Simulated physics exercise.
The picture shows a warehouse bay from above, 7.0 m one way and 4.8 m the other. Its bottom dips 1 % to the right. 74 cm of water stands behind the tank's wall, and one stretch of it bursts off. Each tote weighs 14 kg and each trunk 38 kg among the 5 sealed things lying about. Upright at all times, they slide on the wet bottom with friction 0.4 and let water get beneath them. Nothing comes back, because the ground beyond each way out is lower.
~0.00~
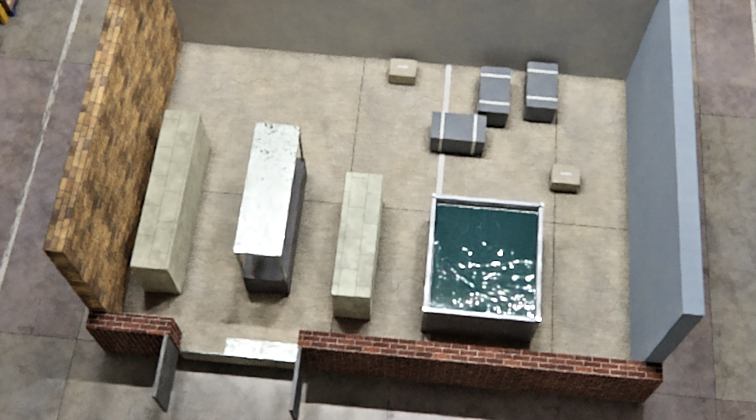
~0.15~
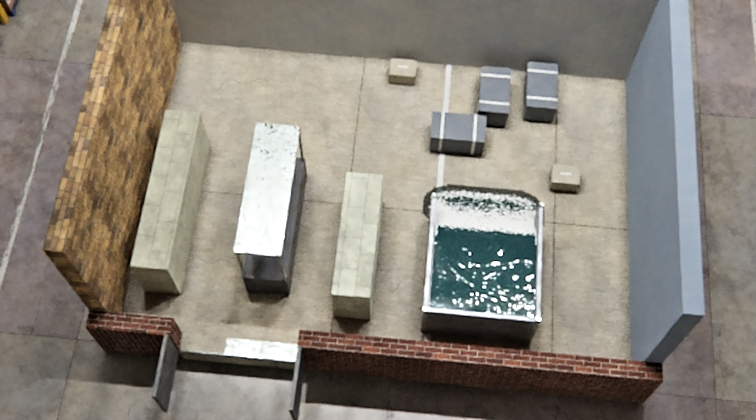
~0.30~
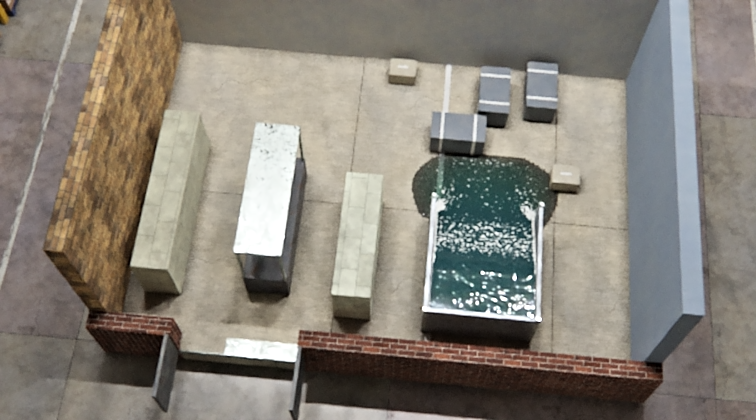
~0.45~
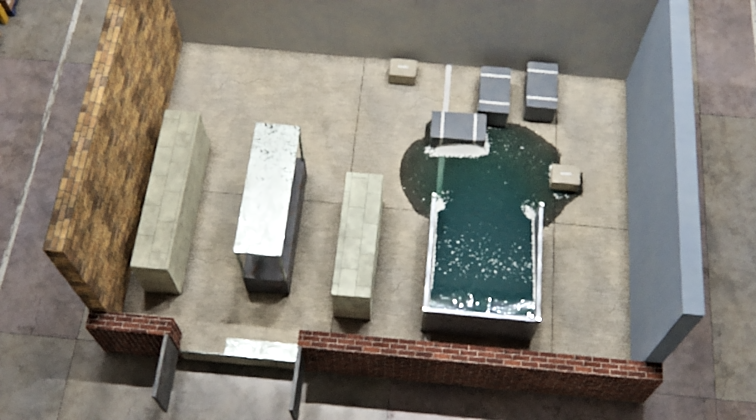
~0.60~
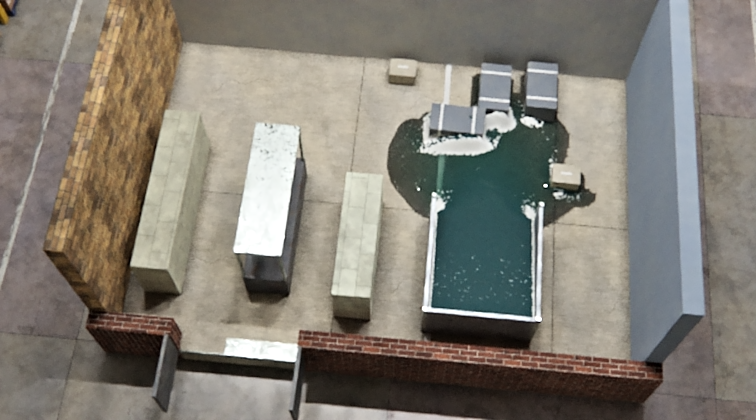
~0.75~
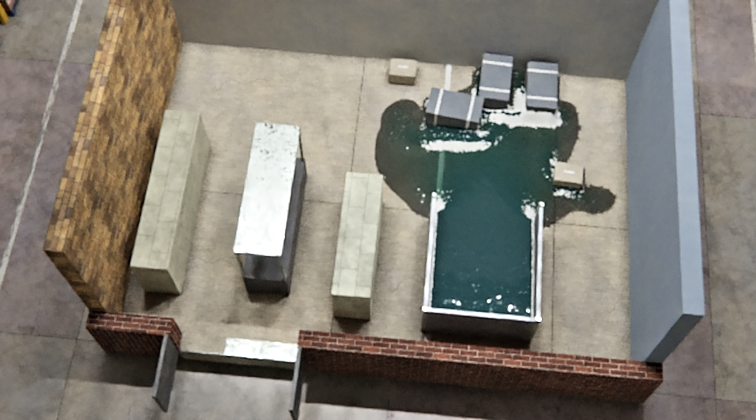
Dark green water burst out through the far side of an open tank in a walled bay, spread across the floor around the nearby boxes, and then pushed some of them a short way.
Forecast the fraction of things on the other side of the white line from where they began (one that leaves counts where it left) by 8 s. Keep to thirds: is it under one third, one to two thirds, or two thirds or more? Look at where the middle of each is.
Fraction: Beneath a third.
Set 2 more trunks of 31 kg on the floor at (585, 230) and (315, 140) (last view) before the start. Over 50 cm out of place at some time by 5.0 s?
Going in order, that's too far and then not that far.
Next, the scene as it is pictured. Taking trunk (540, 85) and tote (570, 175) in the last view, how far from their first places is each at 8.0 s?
First: 400 cm. Second: 140 cm.
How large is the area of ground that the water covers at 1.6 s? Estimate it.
Roughly 14 m2.
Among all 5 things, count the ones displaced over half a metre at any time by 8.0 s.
I make that 5.
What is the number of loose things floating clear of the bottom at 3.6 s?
Count: 2.
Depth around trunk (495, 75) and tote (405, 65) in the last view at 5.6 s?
Roughly 8 and 9 cm.
After 1.6 s 1 of 5 are over the mark; 2 afloat.
After 3.6 s 1 of 5 are over the mark; 2 afloat.
After 5.6 s 1 of 5 are over the mark; 0 afloat.
After 8.0 s 1 of 5 are over the mark; 0 afloat.
